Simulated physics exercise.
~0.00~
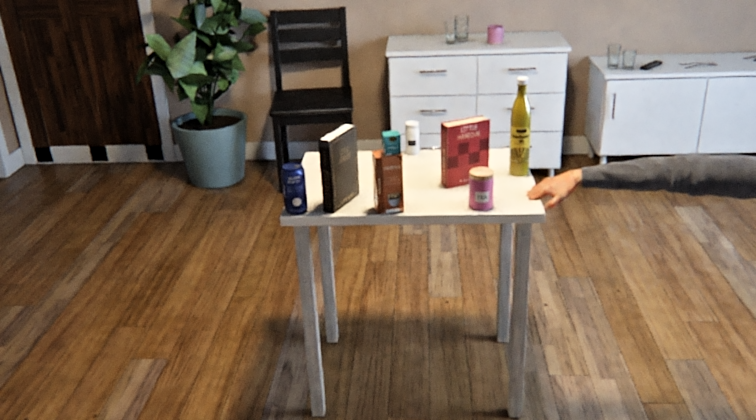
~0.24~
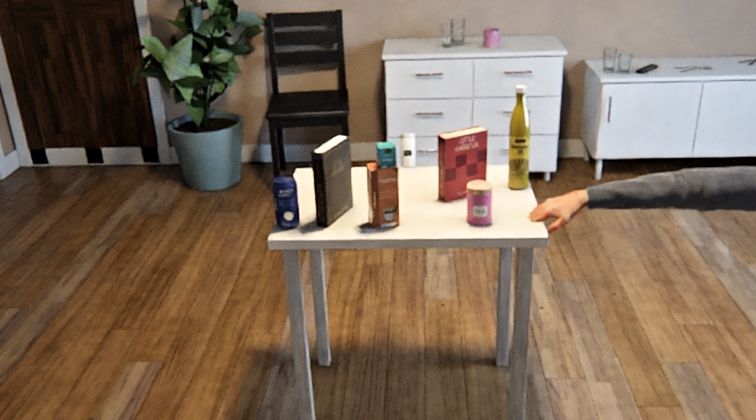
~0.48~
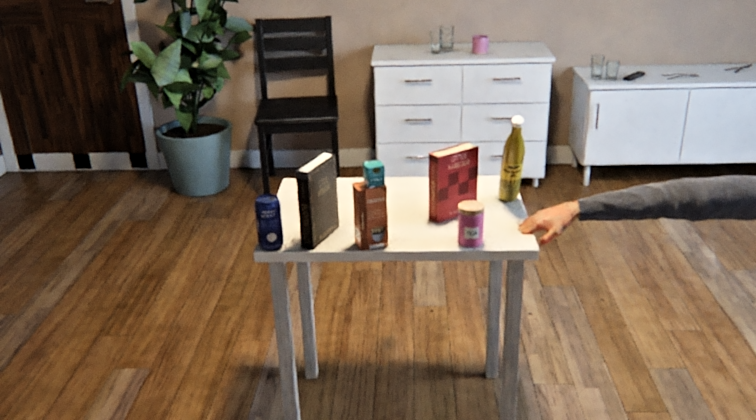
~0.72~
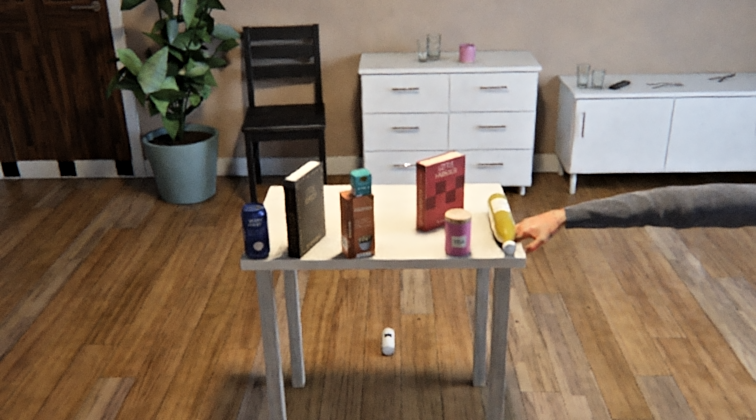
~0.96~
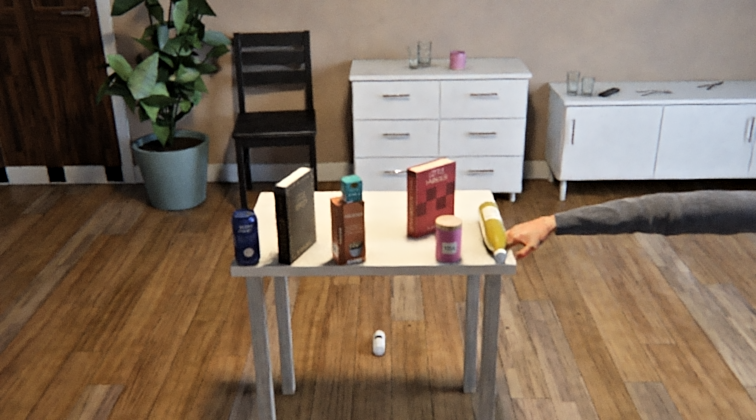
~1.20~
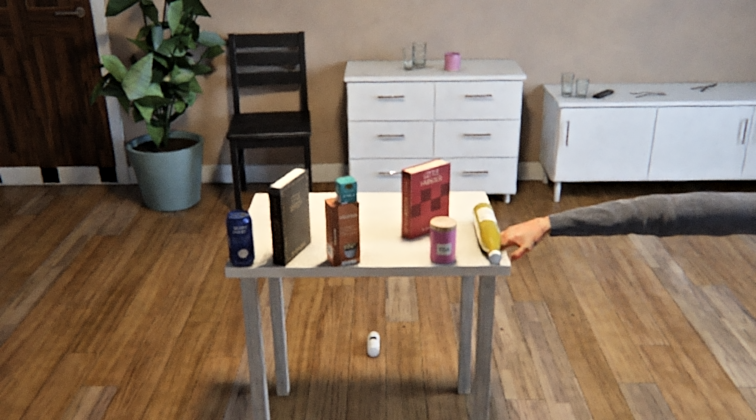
In a room, a hand drags a table forward, toppling a yellow bottle and white shaker.
